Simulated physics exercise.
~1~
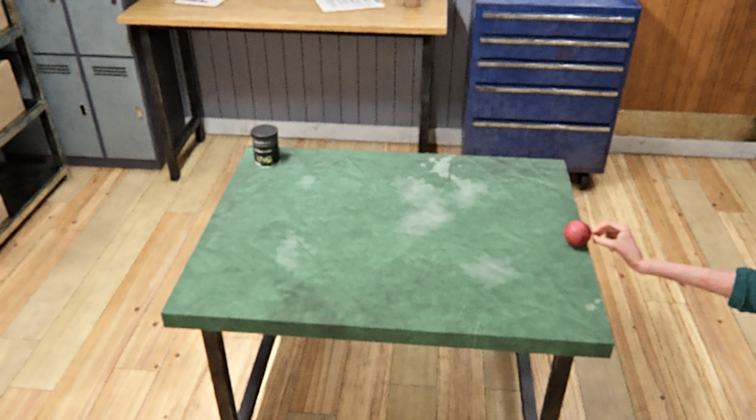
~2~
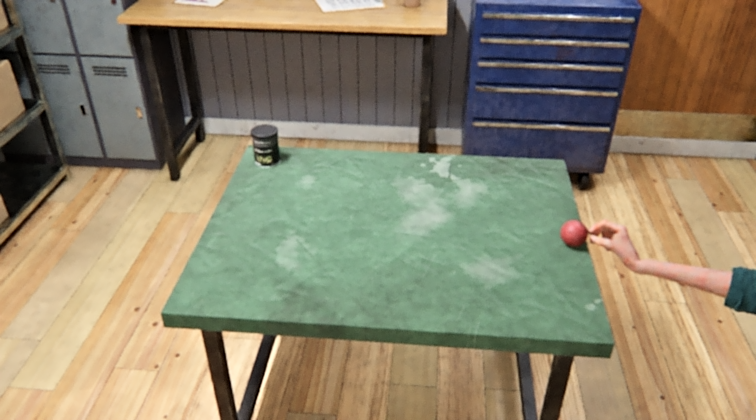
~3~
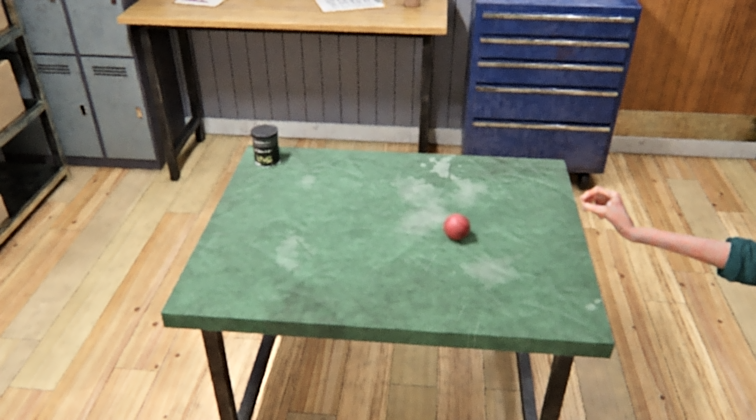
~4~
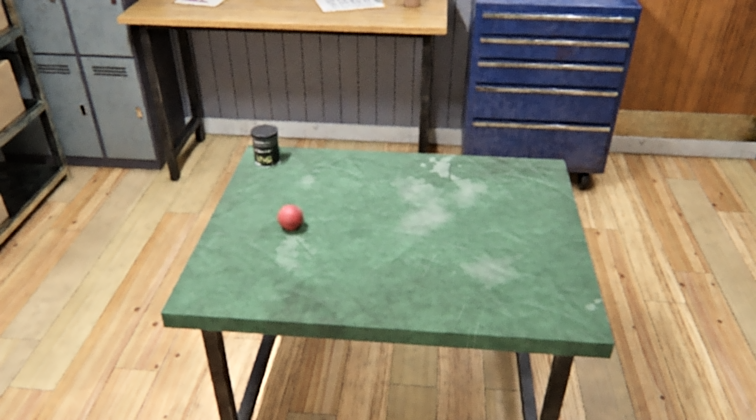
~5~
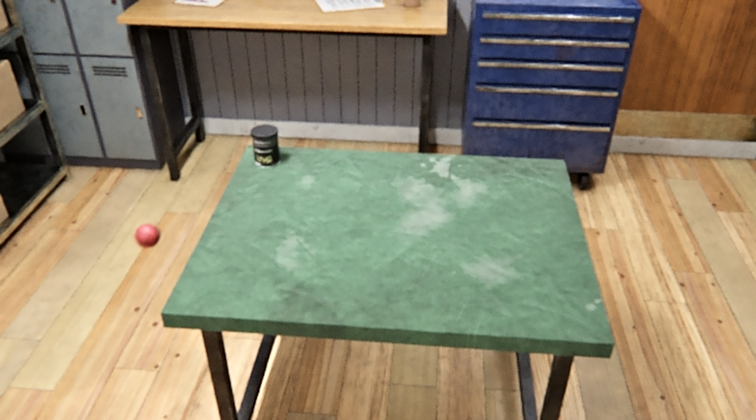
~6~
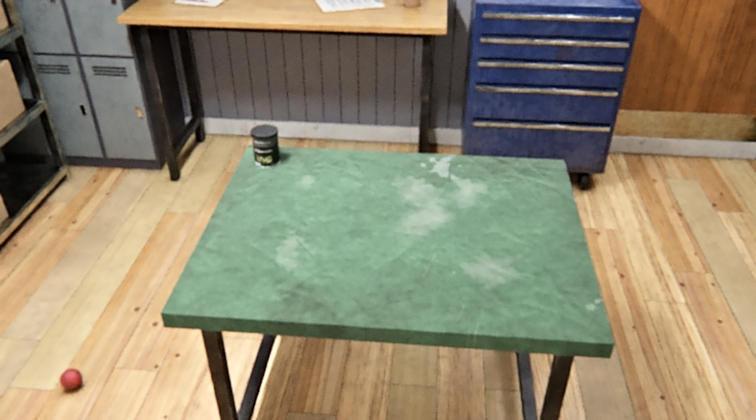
A hand sends a red ball left across the green table and onto the floor.
